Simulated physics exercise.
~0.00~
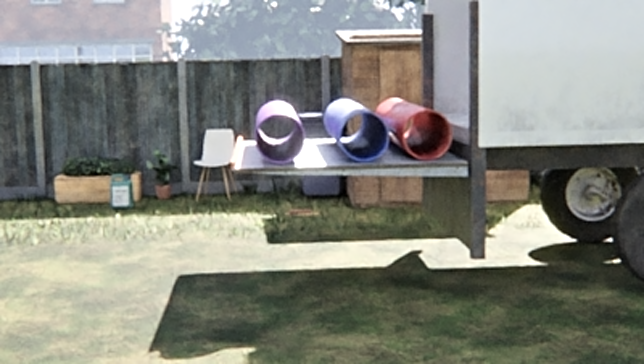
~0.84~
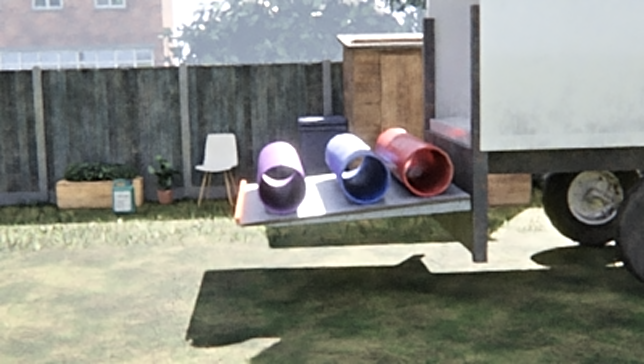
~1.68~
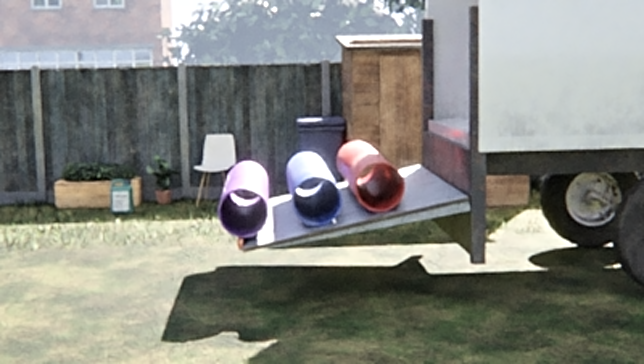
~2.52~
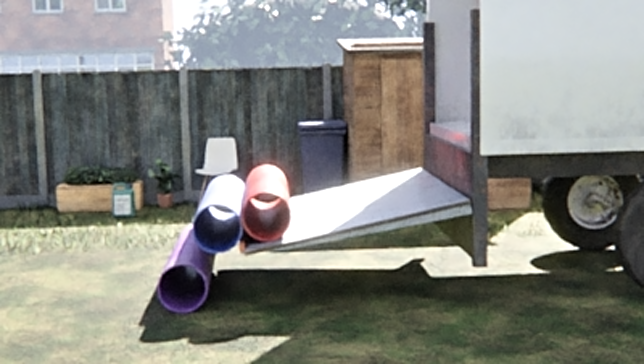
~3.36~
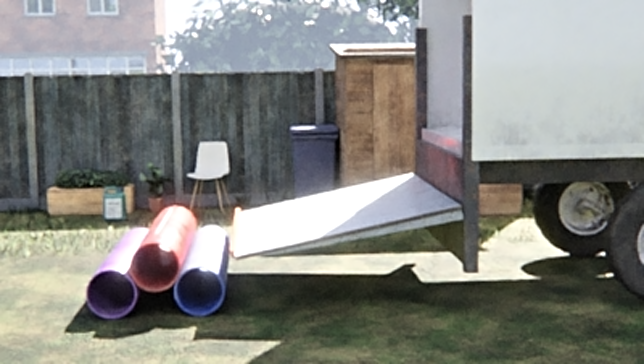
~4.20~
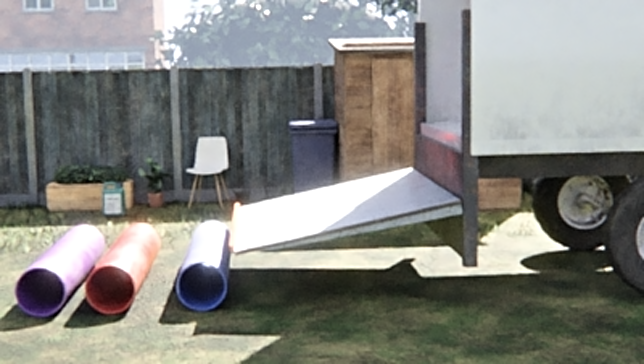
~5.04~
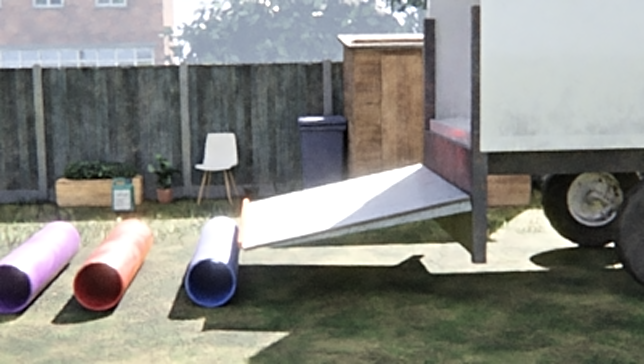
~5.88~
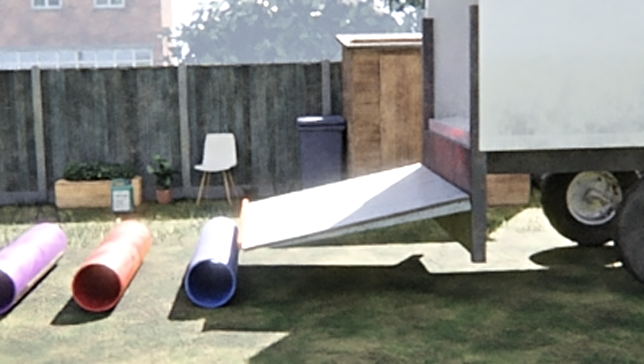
A truck's lift platform tilts down, and purple, blue and red pipes roll onto the grass.
